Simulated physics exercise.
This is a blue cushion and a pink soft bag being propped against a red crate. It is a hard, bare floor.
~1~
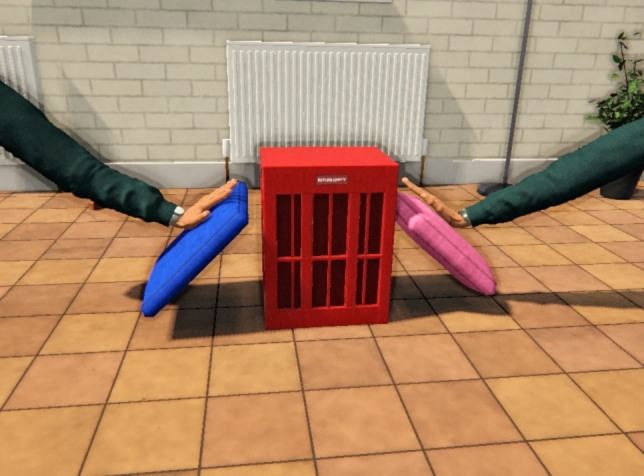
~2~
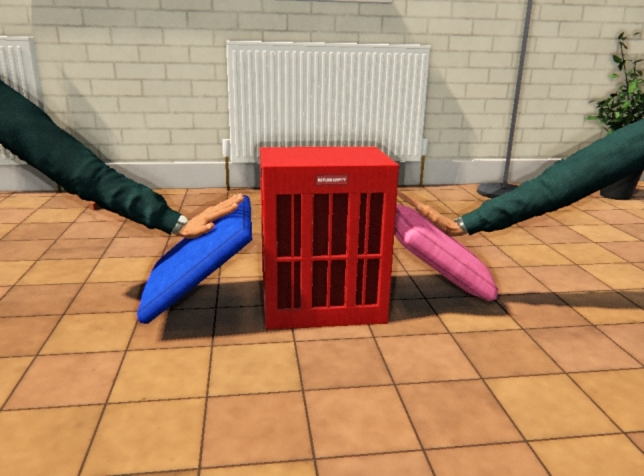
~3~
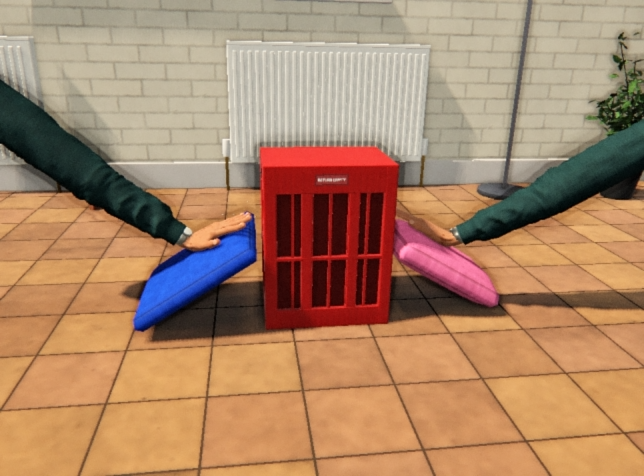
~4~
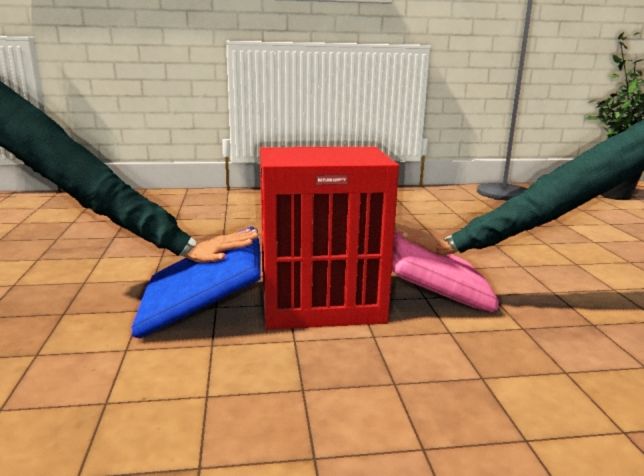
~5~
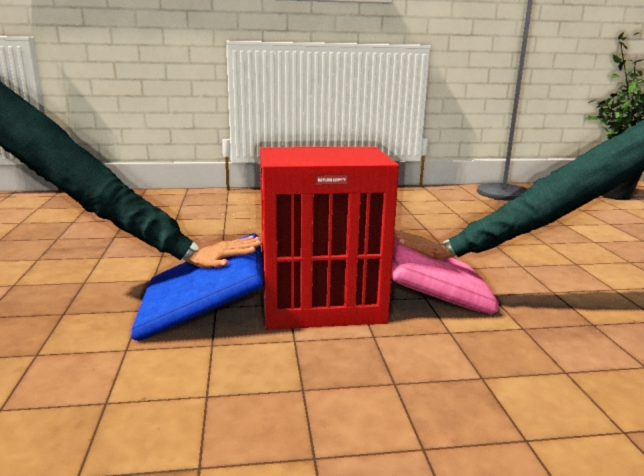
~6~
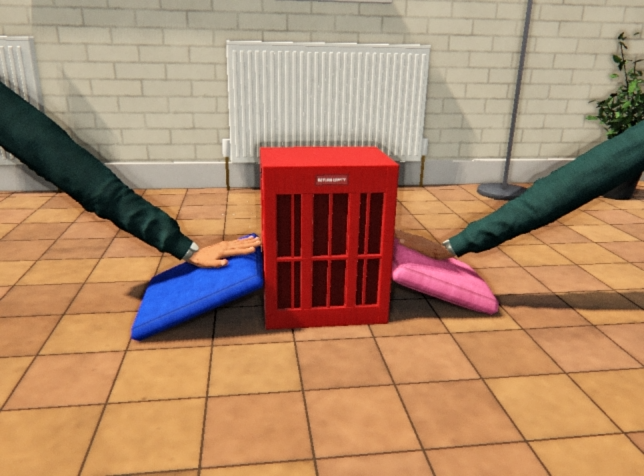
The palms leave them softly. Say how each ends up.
The blue cushion slides down flat; the pink soft bag slips and lies down.
Then, 0.24 s on from there, cushion flat on the floor near (199, 299); soft bag flat on the floor near (434, 284).
Then, 0.42 s on from there, cushion flat on the floor near (197, 300); soft bag flat on the floor near (434, 288).
In the end, cushion flat on the floor near (197, 300); soft bag flat on the floor near (434, 287). The blue cushion slips and lies down and the pink soft bag slumps to the floor.
